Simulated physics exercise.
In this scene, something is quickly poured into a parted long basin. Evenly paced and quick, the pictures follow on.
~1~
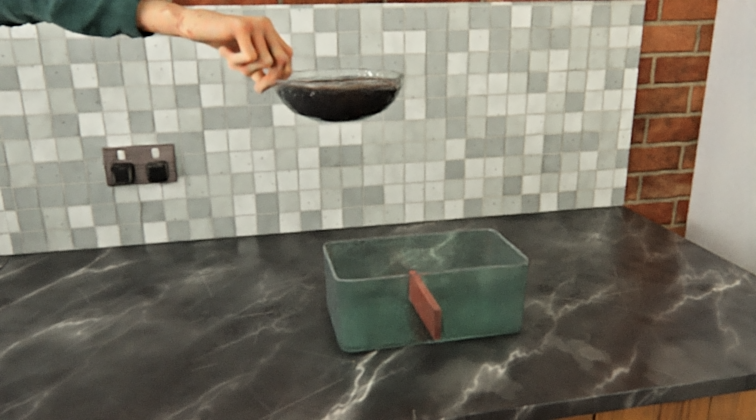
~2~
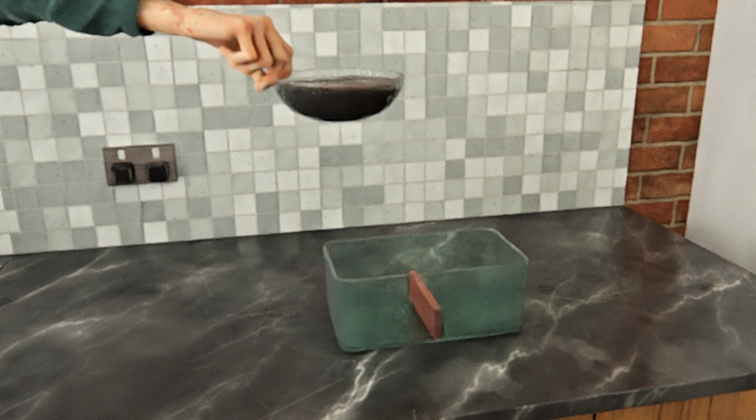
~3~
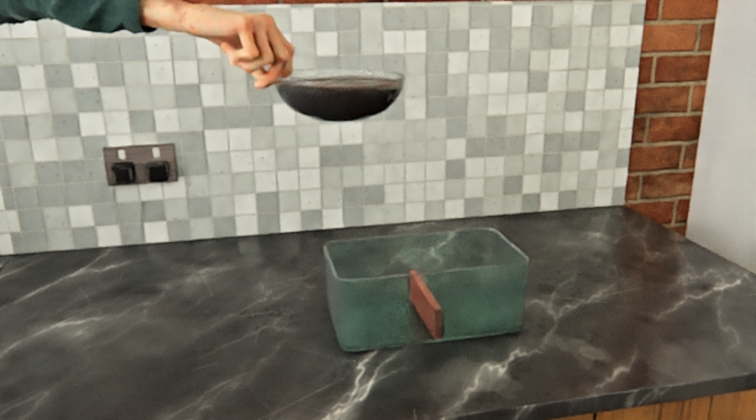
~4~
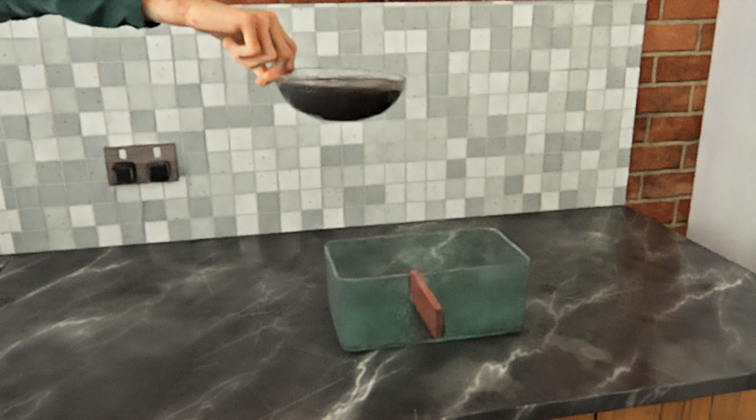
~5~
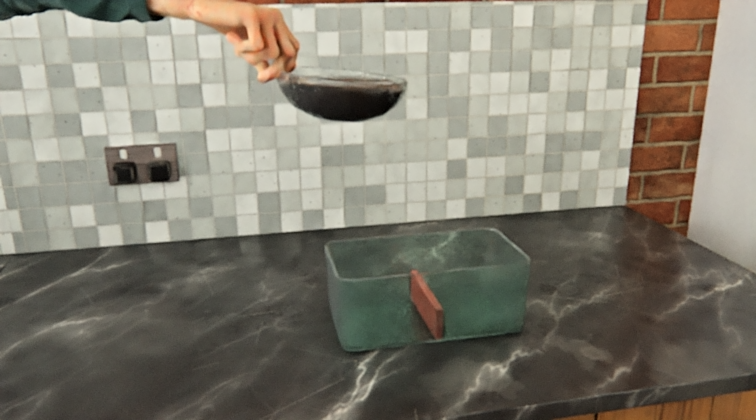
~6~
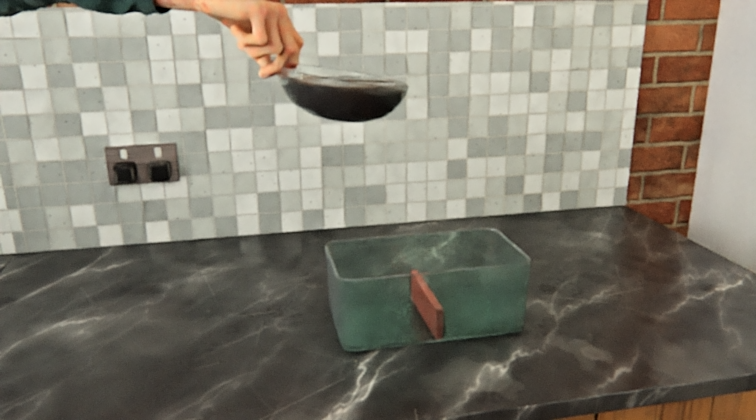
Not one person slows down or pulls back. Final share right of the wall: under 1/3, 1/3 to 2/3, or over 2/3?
Over 2/3.
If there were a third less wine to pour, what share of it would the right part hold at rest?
About 75 in a hundred.
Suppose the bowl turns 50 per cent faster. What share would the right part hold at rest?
Roughly 65 per cent ends up there.
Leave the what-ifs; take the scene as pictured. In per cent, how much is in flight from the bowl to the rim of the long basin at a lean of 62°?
Roughly 60 per cent.
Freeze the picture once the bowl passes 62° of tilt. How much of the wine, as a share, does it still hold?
It still holds around 25 per cent there.
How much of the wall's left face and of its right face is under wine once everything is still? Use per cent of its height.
On the left roughly 20, on the right roughly 60.
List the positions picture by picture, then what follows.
Tilt 0°; pouring edge (401, 75); surface from (276, 85) to (398, 80); the long basin's rim runs from (329, 262) to (511, 246); the wall's top is at (424, 290), in the first picture.
Tilt 0°; pouring edge (402, 75); surface from (276, 84) to (398, 80), in the second picture.
Tilt 2°; pouring edge (402, 76); surface from (277, 83) to (399, 80), in the third picture.
Tilt 4°; pouring edge (404, 78); surface from (278, 82) to (400, 82), in the fourth picture.
Tilt 7°; pouring edge (405, 82); surface from (280, 81) to (401, 83), in the fifth picture.
Tilt 10°; pouring edge (406, 86); surface from (282, 80) to (403, 83), in the sixth picture.
A moment on, the bowl is tipped part way and 27 per cent is still to pour, 1 is left of the wall and 13 right of it.
Next, the bowl is tipped on its side and 0 per cent is still to pour, 12 is left of the wall and 76 right of it.
Then the bowl is tipped right over and 0 per cent is still to pour, 20 is left of the wall and 76 right of it.
Later the bowl is tipped right over and 0 per cent is still to pour, 20 is left of the wall and 76 right of it.
At rest 20 per cent lies left of the wall, 76 right of it and 4 outside.
